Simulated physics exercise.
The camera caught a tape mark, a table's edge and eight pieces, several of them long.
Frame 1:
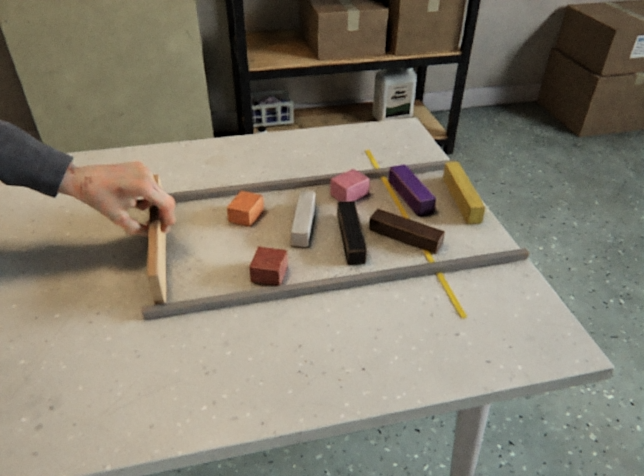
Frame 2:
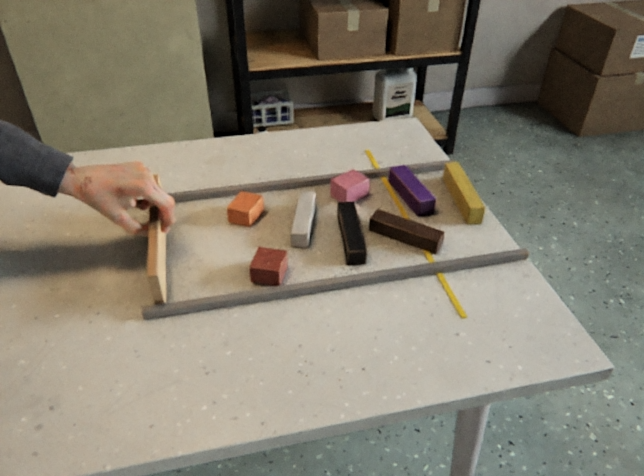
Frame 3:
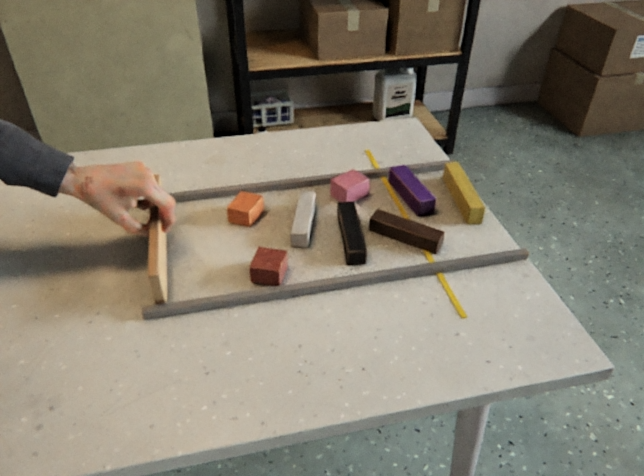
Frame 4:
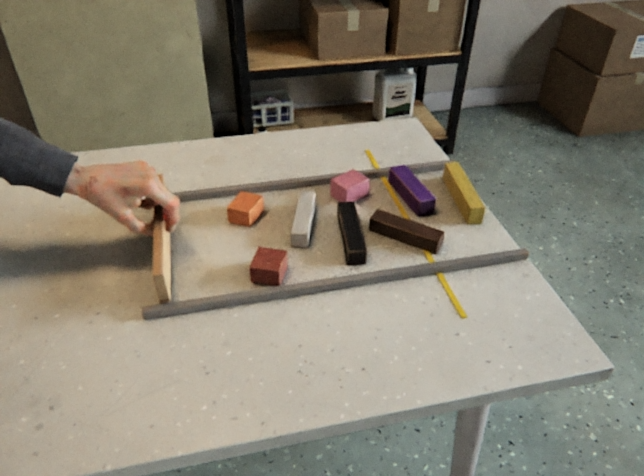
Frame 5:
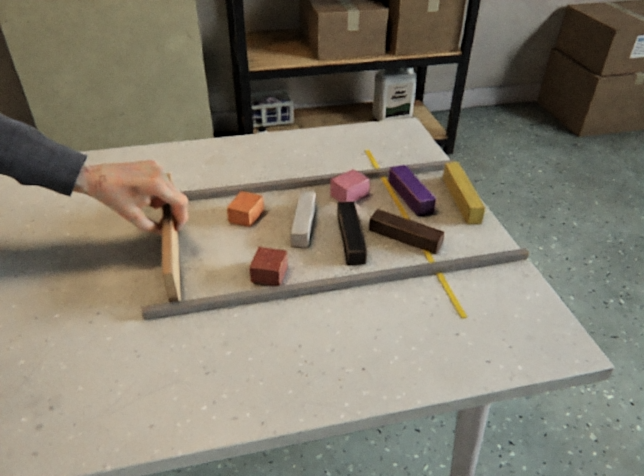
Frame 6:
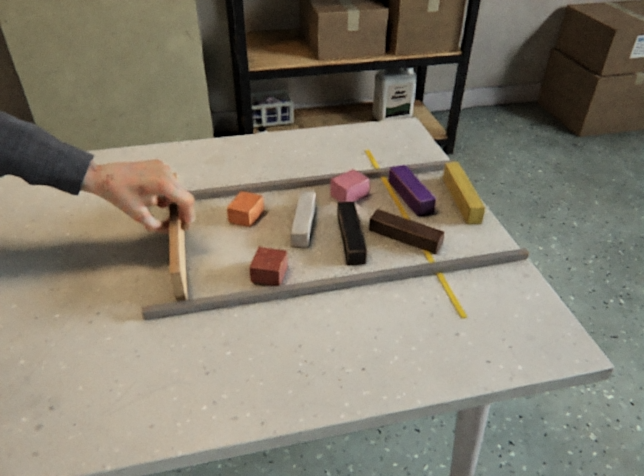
A hand slides an upright wooden board slightly right toward colored blocks that stay still.
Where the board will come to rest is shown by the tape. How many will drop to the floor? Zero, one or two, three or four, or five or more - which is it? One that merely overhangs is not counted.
It sends over the edge not one piece.
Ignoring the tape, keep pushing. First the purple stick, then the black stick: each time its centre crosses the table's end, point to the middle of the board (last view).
The purple stick gives roughly (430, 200), the black stick roughly (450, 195).
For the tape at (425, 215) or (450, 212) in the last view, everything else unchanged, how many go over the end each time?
1, then 3.
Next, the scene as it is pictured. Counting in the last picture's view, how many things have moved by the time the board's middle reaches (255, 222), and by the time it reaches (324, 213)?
That makes 2 at the first spot and 6 at the second.
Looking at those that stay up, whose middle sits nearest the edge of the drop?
That would be the yellow bar.
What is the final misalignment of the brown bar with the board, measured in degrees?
Around 10 degrees.
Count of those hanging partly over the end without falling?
It's 1.
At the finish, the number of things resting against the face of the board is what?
My count gives 3.
A little later, none off yet; yellow bar at rest near (462, 192); purple stick at rest near (411, 190); brown bar at rest near (406, 231).
When it is over, the number that fall off is zero.
